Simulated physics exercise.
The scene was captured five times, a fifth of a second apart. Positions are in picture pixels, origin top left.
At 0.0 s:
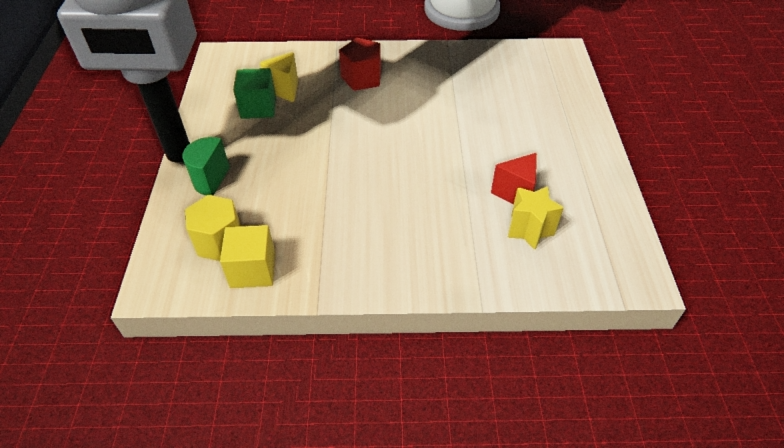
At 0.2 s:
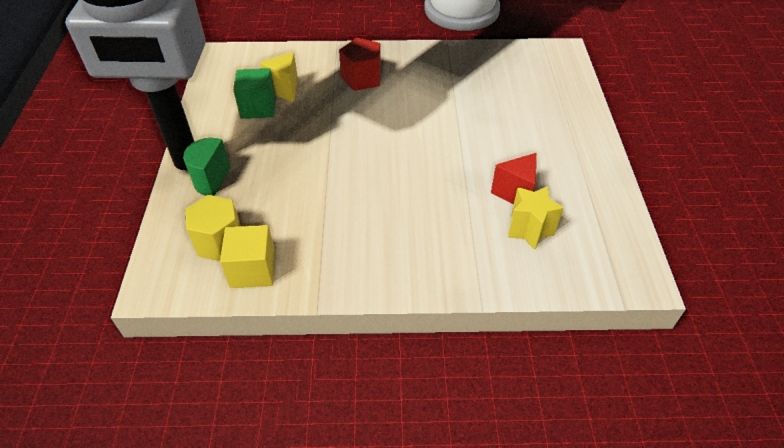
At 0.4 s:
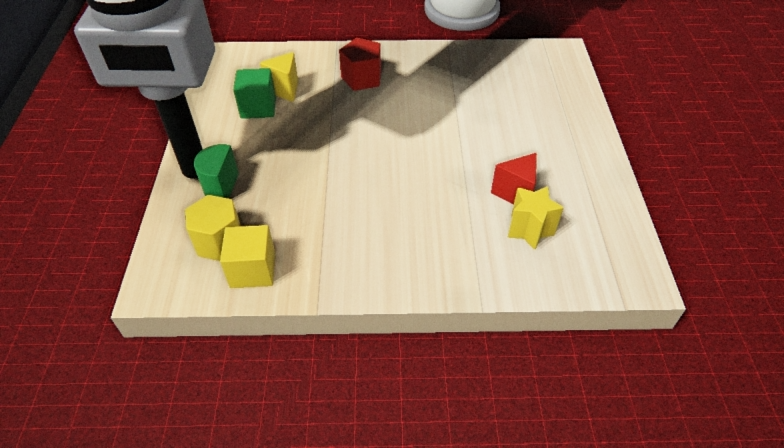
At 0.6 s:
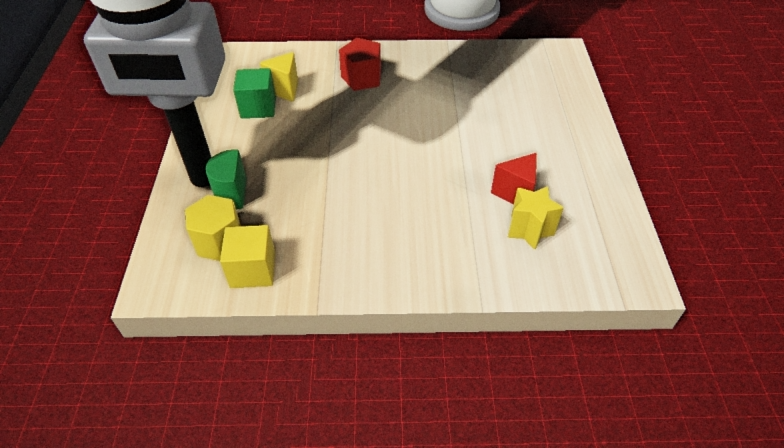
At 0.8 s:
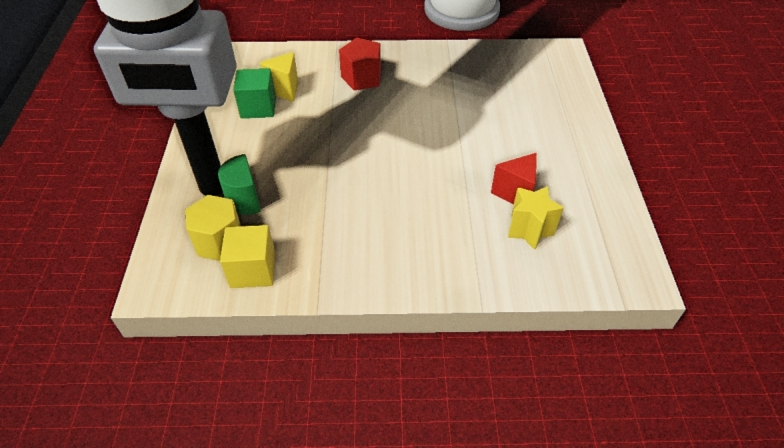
The clip opens on a wooden board holding green, yellow and red blocks, with a gray-headed machine's black post beside a green rounded block at the left. The post moves a little toward the right and the viewer, pushing the green block a short way, while the other blocks stay still.
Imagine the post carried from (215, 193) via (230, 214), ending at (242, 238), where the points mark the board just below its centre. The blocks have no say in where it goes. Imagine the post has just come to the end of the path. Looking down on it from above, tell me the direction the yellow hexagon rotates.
From overhead, the rotation is clockwise.
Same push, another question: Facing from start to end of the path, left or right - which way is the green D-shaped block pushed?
My answer: Left.
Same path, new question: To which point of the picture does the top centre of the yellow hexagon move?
The top centre is at (204, 235).
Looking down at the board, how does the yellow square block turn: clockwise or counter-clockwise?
It spins against the clock.
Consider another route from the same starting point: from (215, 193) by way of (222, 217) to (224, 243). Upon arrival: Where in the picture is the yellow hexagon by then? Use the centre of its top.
The middle of the upper face of the yellow hexagon will lie at about (199, 249) in the picture.
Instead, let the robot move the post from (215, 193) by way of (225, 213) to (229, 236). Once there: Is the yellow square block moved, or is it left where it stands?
By the time the path is finished, it has moved at least a centimetre.
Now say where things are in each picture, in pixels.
Post tip (180, 154); block tops, yellow hexagon (210, 213); green D-shaped block (200, 150); yellow square block (245, 242), in the first frame.
Post (187, 162); blocks unchanged, in the second frame.
Post (195, 170); green D-shaped block (212, 158), in the third frame.
Post (204, 178); green D-shaped block (223, 165), in the fourth frame.
Post (213, 187); yellow hexagon (210, 213); green D-shaped block (236, 171); yellow square block (245, 242), in the fifth frame.
The first path, step by step. Halfway along, post (228, 208); green D-shaped block (256, 180), turned 45° anticlockwise.
At the end, post (240, 231); yellow hexagon (204, 235), turned 30° clockwise; green D-shaped block (258, 181), turned 50° anticlockwise; yellow square block (246, 254), turned 40° anticlockwise.
